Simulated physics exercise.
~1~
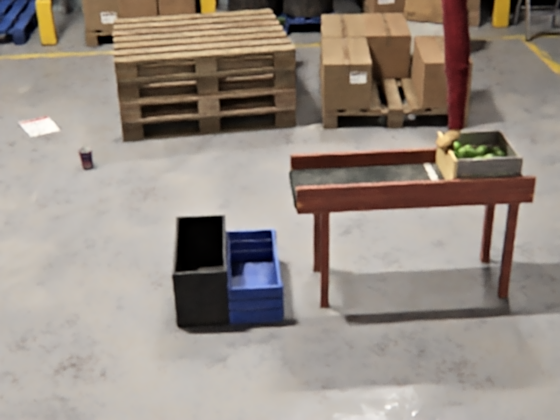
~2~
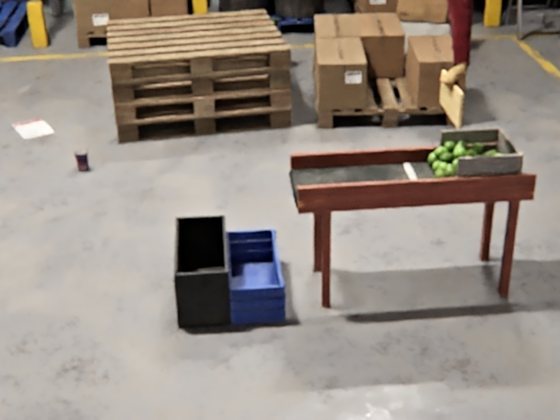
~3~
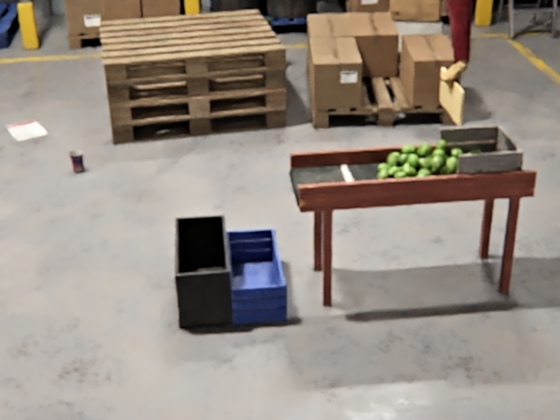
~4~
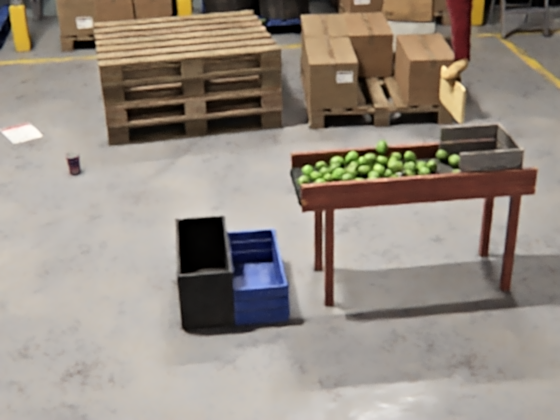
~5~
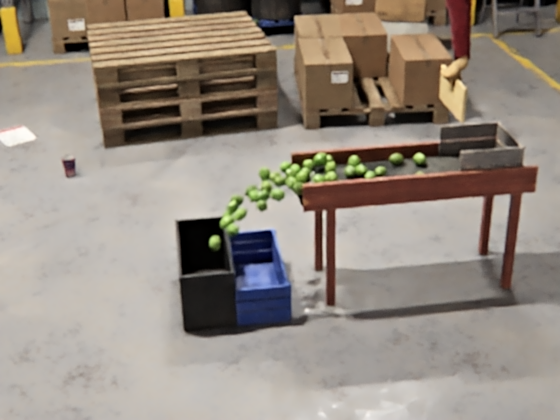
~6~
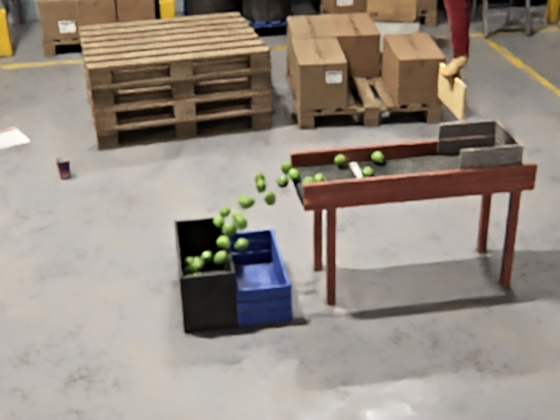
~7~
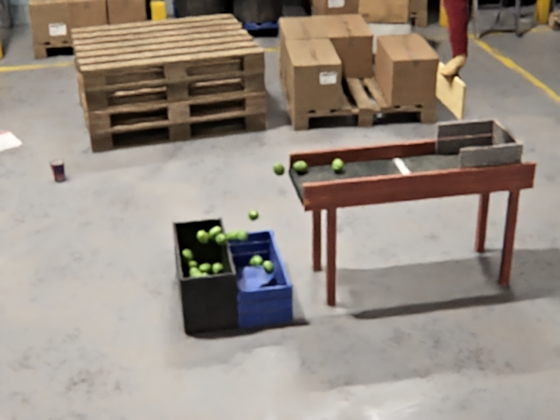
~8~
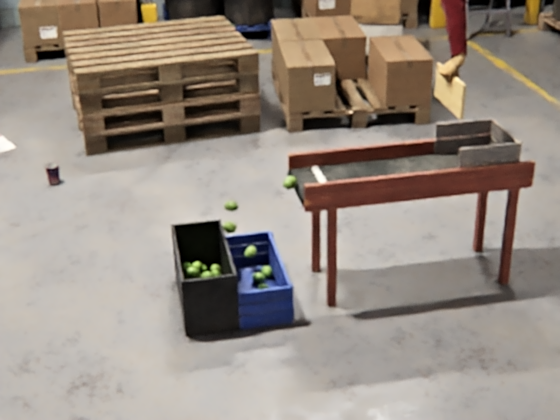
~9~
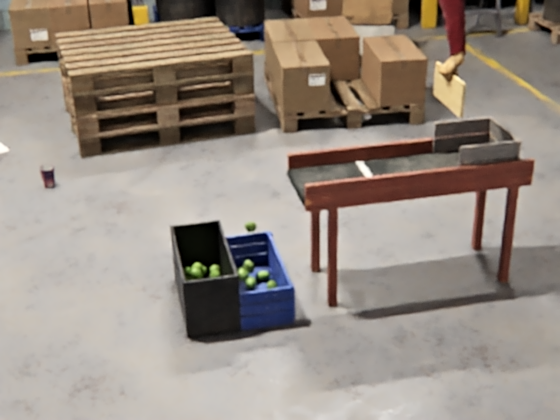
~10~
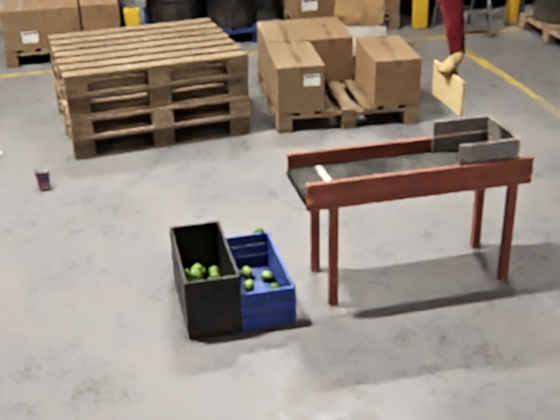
The clip opens on a warehouse floor, with green limes held in a grey pen at the right end of a red-sided conveyor, above a black tub and a blue tote. A red-sleeved arm lifts a tan board away, and the limes ride left with the belt, spreading into a long line. They spill off the left end in a stream that arcs into the black tub. As the flow thins, the last few drop closer in, several landing in the blue tote. The belt ends empty, with most limes in the black tub, and the hand still holds the board.
